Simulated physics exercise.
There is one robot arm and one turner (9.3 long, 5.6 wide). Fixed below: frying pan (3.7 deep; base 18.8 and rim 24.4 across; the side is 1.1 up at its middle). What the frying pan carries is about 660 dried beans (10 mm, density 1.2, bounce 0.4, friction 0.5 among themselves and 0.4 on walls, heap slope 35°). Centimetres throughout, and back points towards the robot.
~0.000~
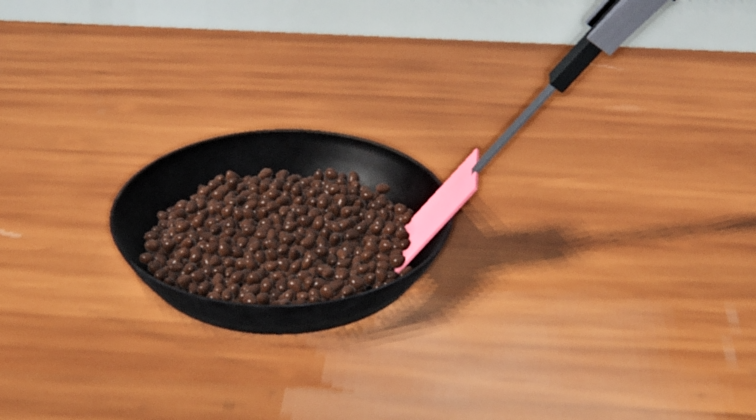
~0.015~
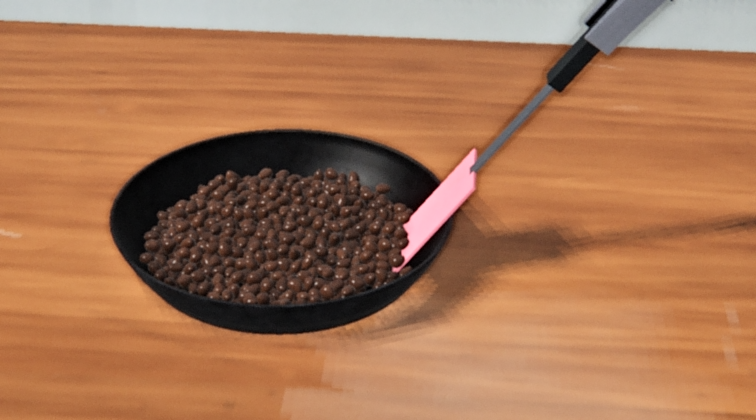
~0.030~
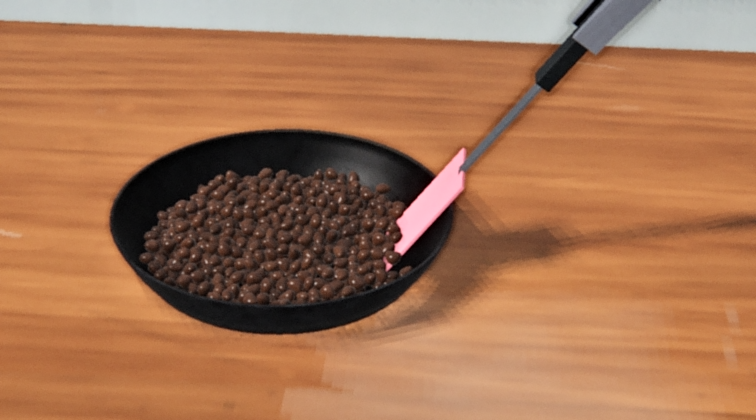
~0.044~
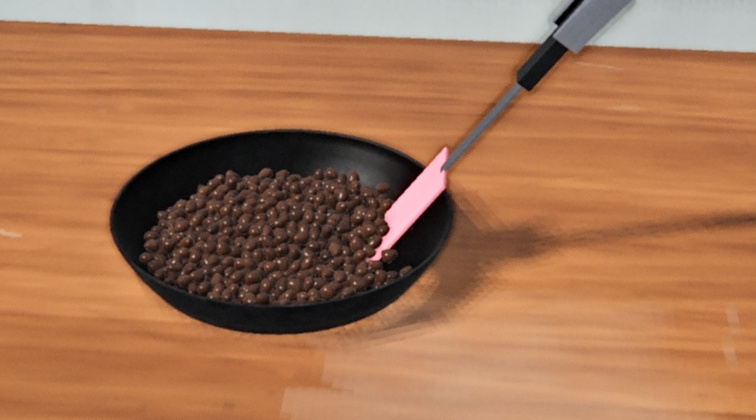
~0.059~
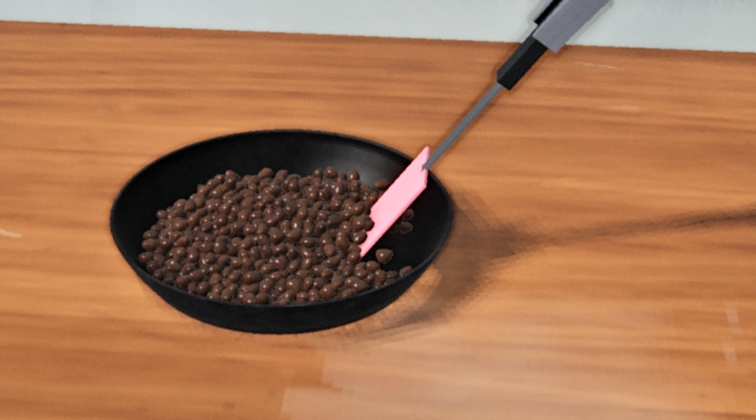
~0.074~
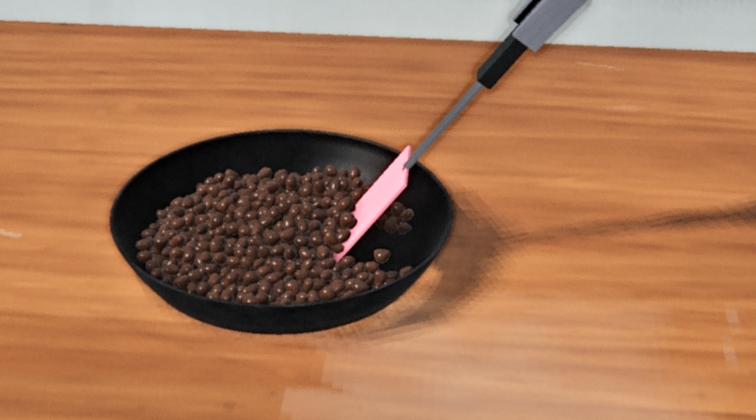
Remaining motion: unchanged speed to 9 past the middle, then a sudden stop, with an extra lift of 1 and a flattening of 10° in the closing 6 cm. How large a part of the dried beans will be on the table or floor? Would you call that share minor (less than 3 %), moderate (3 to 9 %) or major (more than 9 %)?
I would call it major.
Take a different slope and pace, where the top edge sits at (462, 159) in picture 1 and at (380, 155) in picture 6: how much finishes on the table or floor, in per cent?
I'd put it at roughly 20 per cent.
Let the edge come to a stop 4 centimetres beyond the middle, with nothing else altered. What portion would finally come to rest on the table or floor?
In that case about 0 percent ends on the table or floor.
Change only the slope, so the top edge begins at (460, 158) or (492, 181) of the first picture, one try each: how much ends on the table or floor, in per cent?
About 15% and 15%.
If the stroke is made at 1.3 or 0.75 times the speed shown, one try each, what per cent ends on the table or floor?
Some 15 and 10 per cent.
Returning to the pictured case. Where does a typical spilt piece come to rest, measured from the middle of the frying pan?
About 20 cm out from the centre.
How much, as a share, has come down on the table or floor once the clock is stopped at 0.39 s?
Roughly 15 per cent.
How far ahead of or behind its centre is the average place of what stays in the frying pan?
The balance point is about 3.0 cm ahead.
By 0.12 s, sloping 54°, highest piece 5 above the table; 655 in the frying pan.
By 0.17 s, sloping 51°, highest piece 6 above the table; 655 in the frying pan.
By 0.39 s, sloping 44°, highest piece 6 above the table; 564 in the frying pan, 90 on the table or floor, 1 on the blade or in flight.
By 1.44 s, sloping 44°, highest piece 5 above the table; 562 in the frying pan, 93 on the table or floor.
Final count, 562 in the frying pan, 93 on the table or floor. That is 14 % on the table or floor.
